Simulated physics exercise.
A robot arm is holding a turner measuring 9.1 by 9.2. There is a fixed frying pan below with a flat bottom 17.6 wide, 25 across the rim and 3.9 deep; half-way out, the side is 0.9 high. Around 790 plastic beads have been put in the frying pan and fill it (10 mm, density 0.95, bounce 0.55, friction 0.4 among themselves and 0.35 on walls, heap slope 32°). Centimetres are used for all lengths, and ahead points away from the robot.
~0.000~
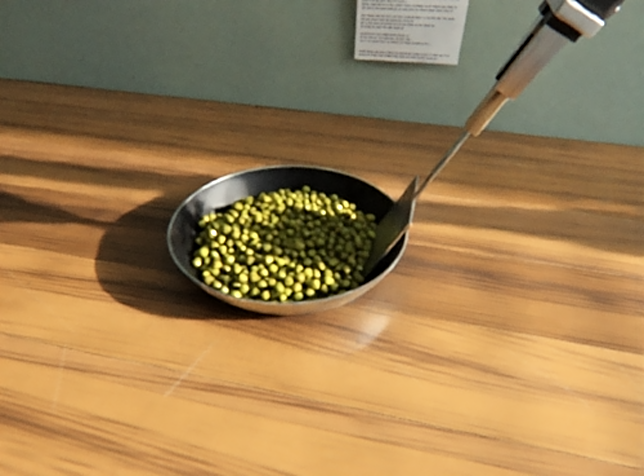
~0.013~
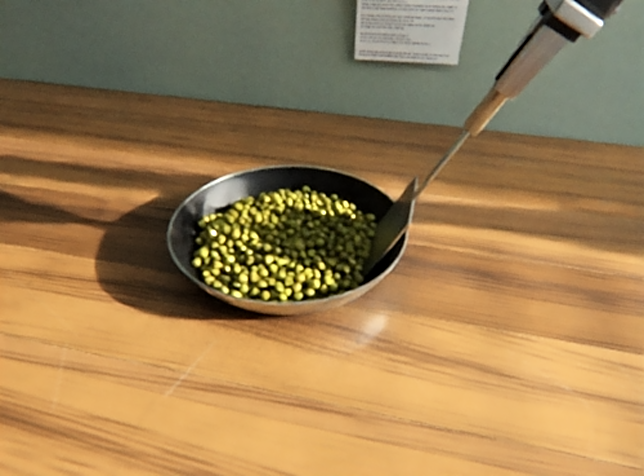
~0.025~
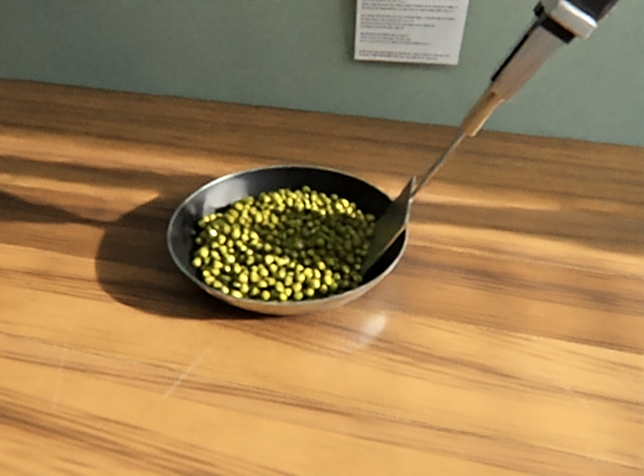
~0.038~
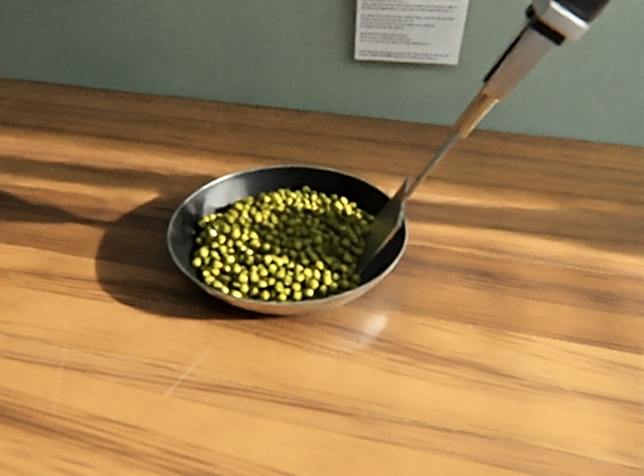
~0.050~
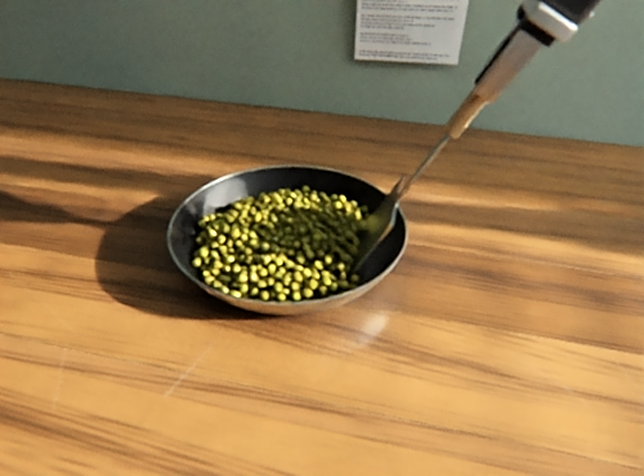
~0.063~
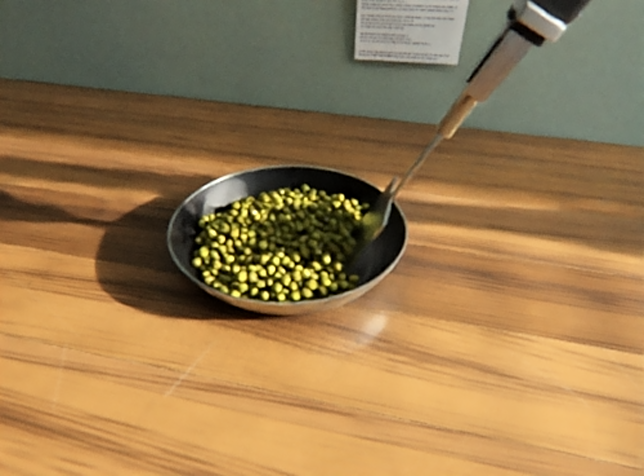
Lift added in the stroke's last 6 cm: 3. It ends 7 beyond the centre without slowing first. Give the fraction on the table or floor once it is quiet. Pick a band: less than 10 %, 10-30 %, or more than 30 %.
It falls in the band less than 10 %.
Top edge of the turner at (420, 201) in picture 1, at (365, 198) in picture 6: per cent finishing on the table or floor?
Roughly 25 percent ends up there.
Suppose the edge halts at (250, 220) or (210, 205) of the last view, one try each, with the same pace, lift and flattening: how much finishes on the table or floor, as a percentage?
Estimates, in order: 0 % and 25 %.
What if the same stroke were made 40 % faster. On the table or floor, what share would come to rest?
15 per cent, about.
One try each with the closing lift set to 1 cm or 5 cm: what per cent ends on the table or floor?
Result, in order: Approx. 10 % and 5 %.
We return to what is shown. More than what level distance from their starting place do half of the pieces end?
Near 3 cm, measured level.
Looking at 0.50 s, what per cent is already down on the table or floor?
It works out to about 5 in a hundred.
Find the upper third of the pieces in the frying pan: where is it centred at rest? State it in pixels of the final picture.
The centre sits at about (218, 218).
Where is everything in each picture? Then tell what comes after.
Turner top edge at (415, 198), sloping 63°; upper third of the load around (293, 234), from x 195 to 375, top at y 190; 786 in the frying pan, in the first picture.
Turner top edge at (414, 198), sloping 63°; upper third of the load around (293, 234), from x 195 to 375, top at y 190, in the second picture.
Turner top edge at (411, 198), sloping 63°; upper third of the load around (296, 234), from x 195 to 375, top at y 190, in the third picture.
Turner top edge at (405, 199), sloping 63°; upper third of the load around (298, 234), from x 195 to 370, top at y 190, in the fourth picture.
Turner top edge at (398, 199), sloping 63°; upper third of the load around (298, 232), from x 195 to 370, top at y 190, in the fifth picture.
Turner top edge at (391, 199), sloping 63°; upper third of the load around (296, 232), from x 195 to 370, top at y 190; 786 in the frying pan, in the sixth picture.
By 0.16 s, sloping 63°, highest piece 5 above the table; 786 in the frying pan.
By 0.25 s, sloping 63°, highest piece 5 above the table; 786 in the frying pan.
By 0.50 s, sloping 63°, highest piece 5 above the table; 741 in the frying pan, 36 on the table or floor, 9 on the blade or in flight.
By 1.55 s, sloping 63°, highest piece 5 above the table; 737 in the frying pan, 49 on the table or floor.
Final count, 737 in the frying pan, 49 on the table or floor. That is 6 % on the table or floor.
